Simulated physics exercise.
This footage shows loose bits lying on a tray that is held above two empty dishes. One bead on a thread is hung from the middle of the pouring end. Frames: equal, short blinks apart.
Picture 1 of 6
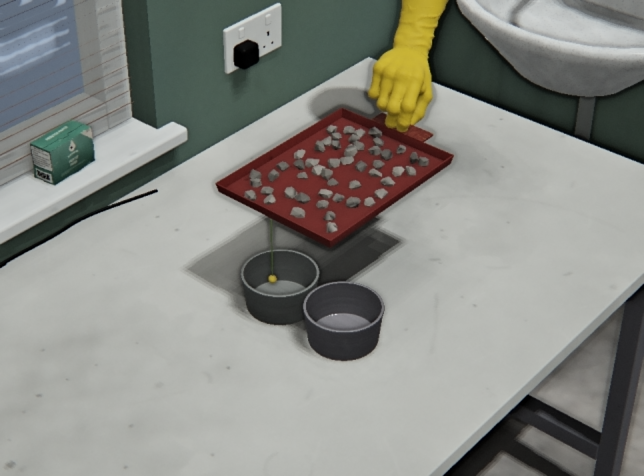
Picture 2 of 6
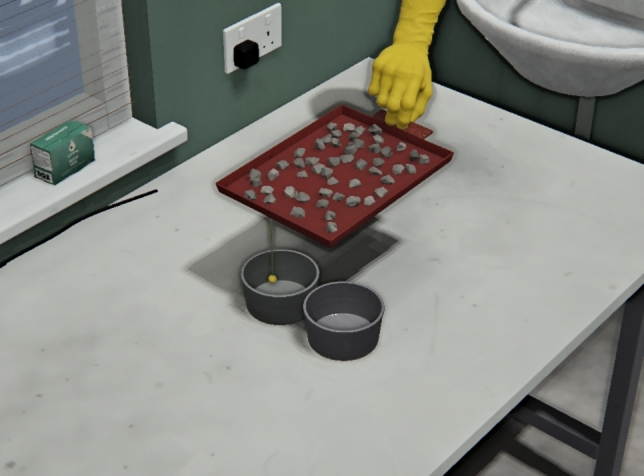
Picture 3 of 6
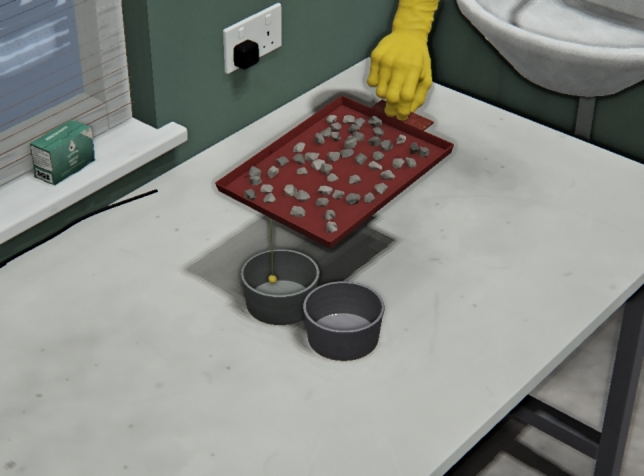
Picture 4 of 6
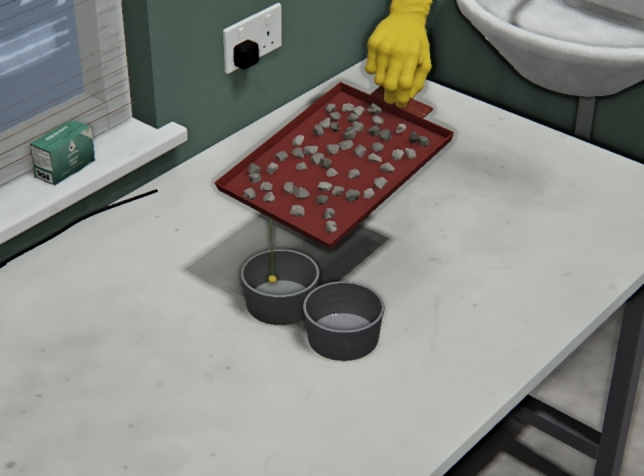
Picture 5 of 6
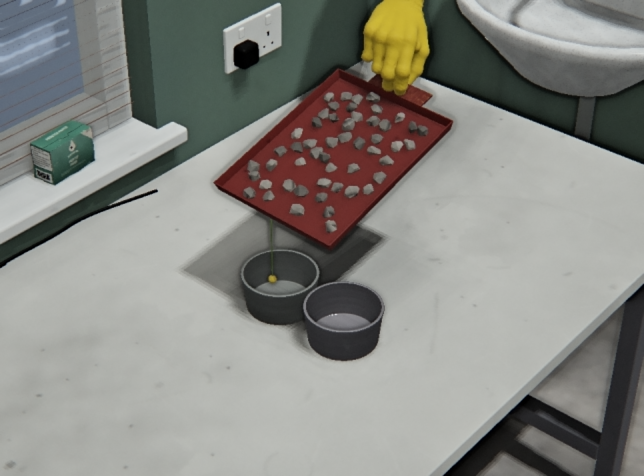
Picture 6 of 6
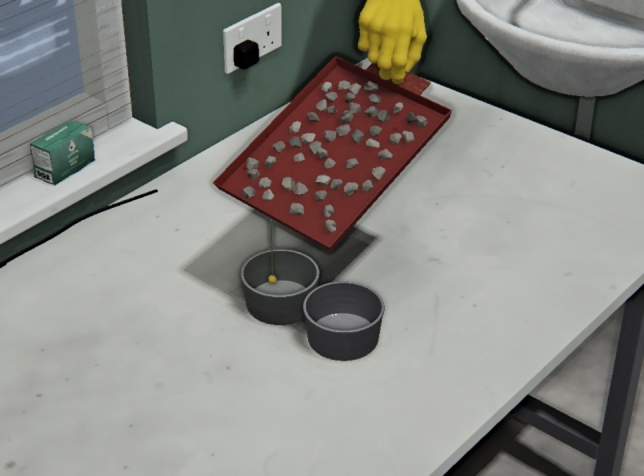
A yellow-gloved hand held a red tray of gravel above two empty grey dishes on a white table, then slowly raised the handle end, tilting the tray toward its near edge while the gravel stayed scattered.
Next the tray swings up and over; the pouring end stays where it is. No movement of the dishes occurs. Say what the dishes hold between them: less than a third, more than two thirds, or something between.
The share caught is small, below one third.
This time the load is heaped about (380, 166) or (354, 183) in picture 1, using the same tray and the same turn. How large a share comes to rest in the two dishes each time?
In order, 10 per cent then 10 per cent.
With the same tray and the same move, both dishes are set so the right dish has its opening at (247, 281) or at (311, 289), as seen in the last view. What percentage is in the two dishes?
Close to 10 in a hundred, then close to 0 in a hundred.
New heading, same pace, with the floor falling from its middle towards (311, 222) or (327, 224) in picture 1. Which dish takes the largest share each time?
One after the other: The rightmost dish, the rightmost dish.
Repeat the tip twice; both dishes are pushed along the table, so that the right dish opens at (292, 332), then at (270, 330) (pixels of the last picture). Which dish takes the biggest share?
The first time it's the one placed on the right, and the second time it's the one placed on the right.
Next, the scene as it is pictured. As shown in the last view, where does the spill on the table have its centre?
I'd put the middle at roughly (260, 359).
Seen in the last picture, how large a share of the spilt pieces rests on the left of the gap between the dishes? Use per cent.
I'd put it at close to 80 per cent.
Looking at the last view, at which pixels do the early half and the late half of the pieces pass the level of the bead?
It passes near (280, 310) first and then near (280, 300).
Shortly afterwards, tray tipped steeply; all but a few on the tray; a little in the air.
Next, tray tipped right over; near a quarter on the tray; near two thirds outside both; a little in the air.
Some moments later, tray tipped past a quarter turn; only a few in the right dish; all but a few outside both.
In the end, tray tipped past a quarter turn; only a few in the right dish; none at all in the left dish; all but a few outside both.
